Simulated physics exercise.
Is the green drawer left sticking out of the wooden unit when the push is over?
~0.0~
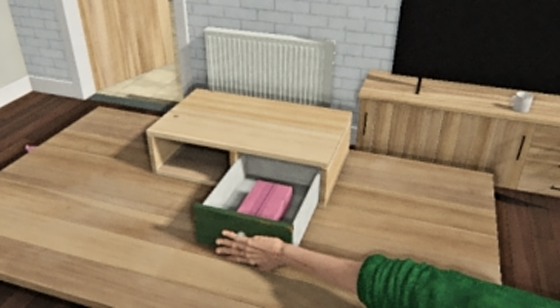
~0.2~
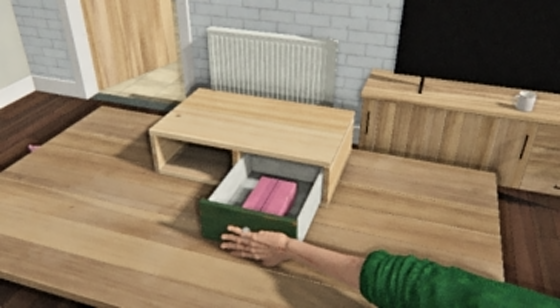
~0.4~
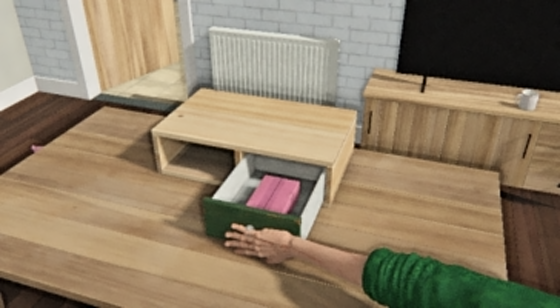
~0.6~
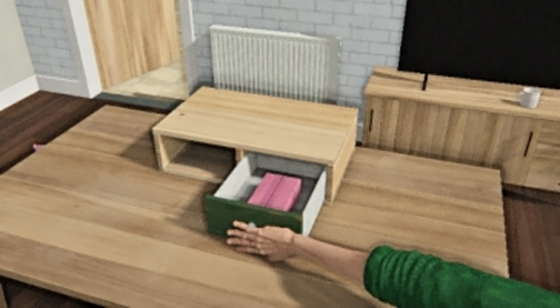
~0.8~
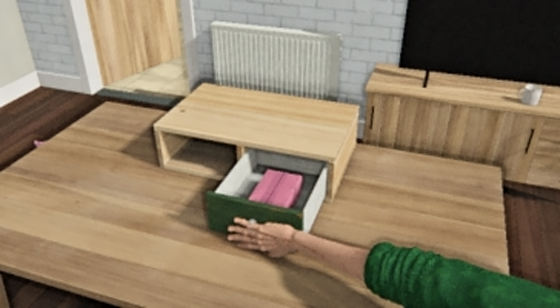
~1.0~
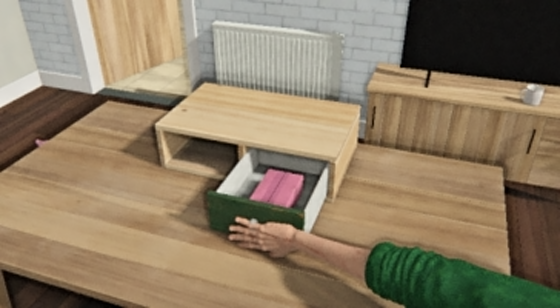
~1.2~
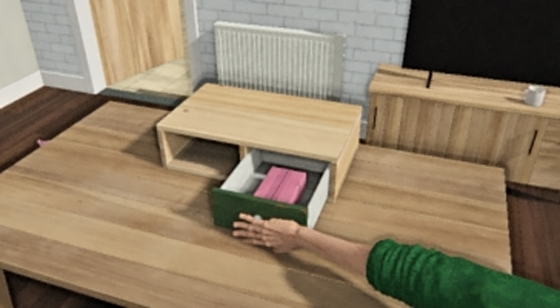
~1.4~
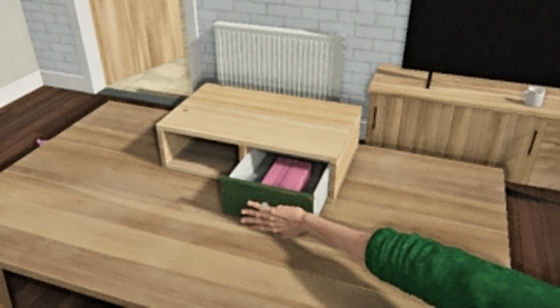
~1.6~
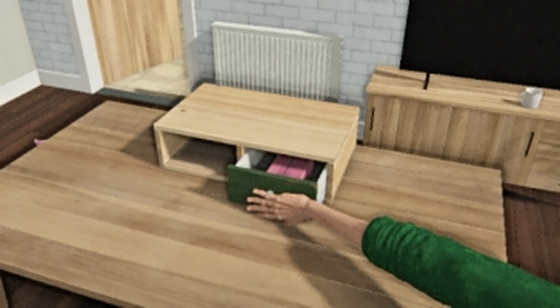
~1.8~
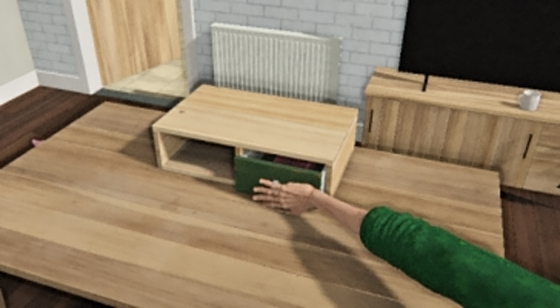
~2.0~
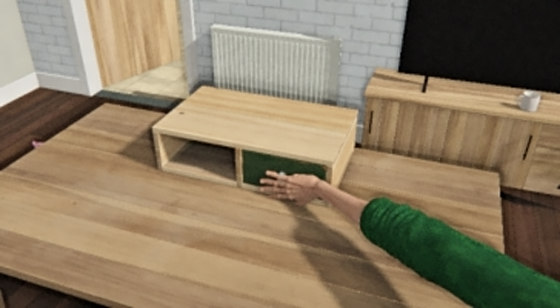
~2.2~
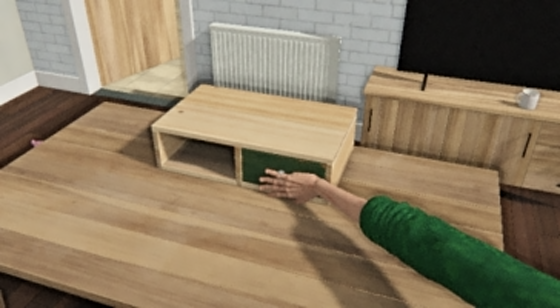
No, the hand pushes the drawer all the way in, and its green front ends up flush with the wooden unit.
